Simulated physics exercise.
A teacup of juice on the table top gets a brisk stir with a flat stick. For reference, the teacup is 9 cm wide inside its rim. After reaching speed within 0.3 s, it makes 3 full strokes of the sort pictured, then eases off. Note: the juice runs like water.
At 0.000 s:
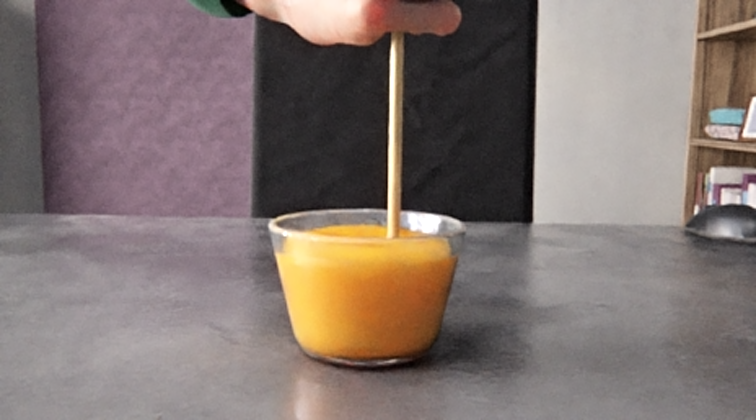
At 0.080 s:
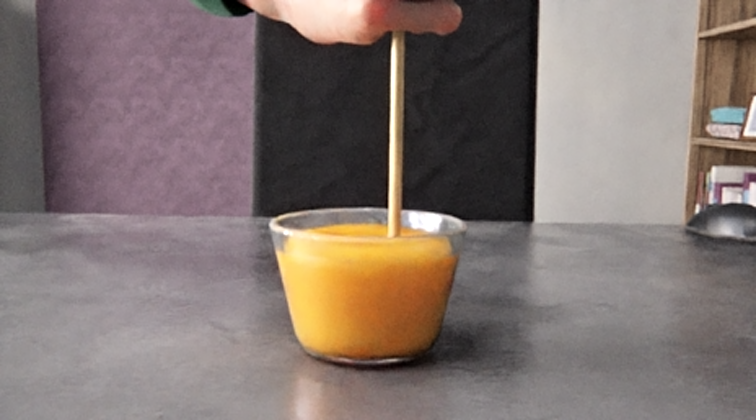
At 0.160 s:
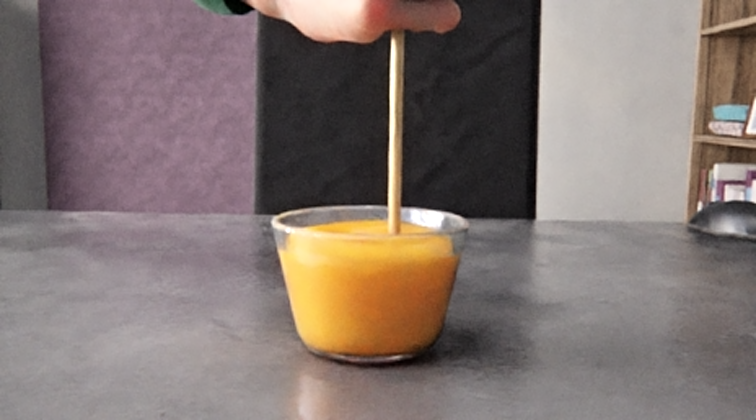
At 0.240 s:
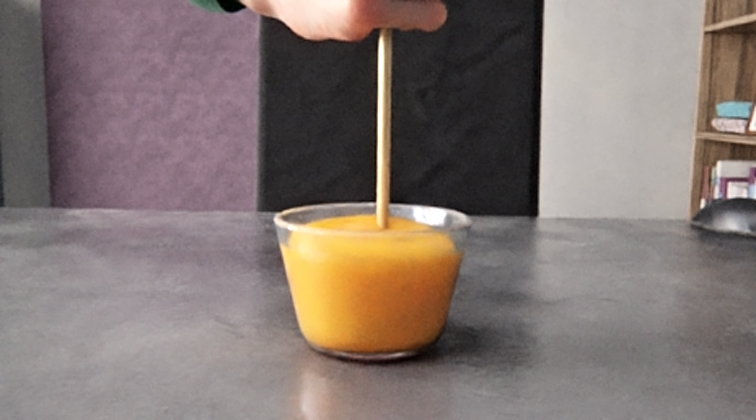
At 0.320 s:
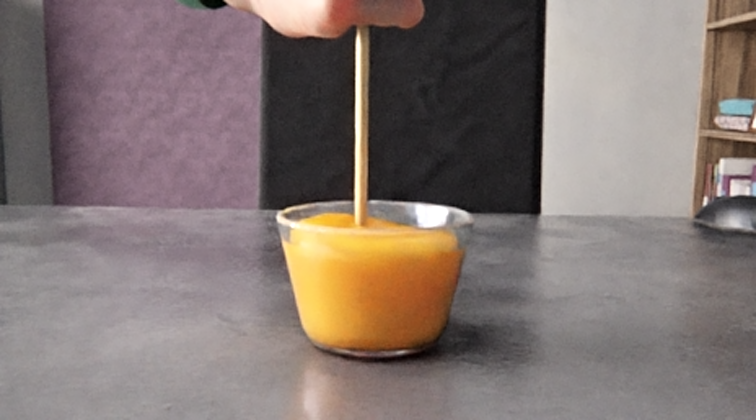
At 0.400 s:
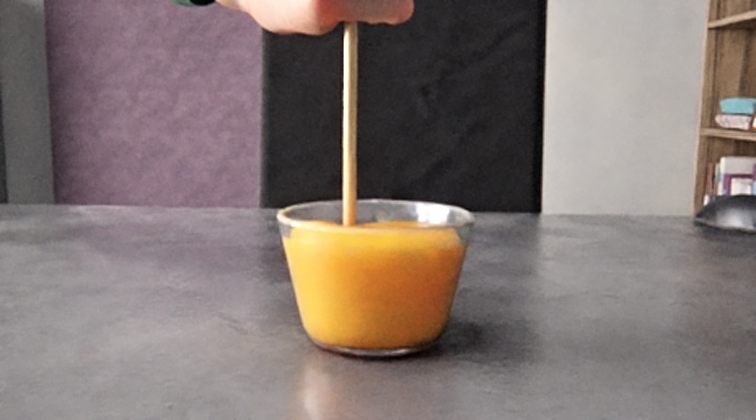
At first, a hand holds a thin stick upright in a clear glass cup of orange juice on a gray table top, barely moving it. Then the hand draws the stick left through the juice, from right of the middle toward the left side, and the surface shifts slightly around it.
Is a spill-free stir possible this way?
Expect no mess.
Then, 0.75 s in, 0 ml is over the rim.
Then, 1.10 s in, 0 ml is over the rim.
Then, 1.45 s in, 0 ml is over the rim.
Then, 1.80 s in, 0 ml is over the rim.
Finally, 0 ml is over the rim.
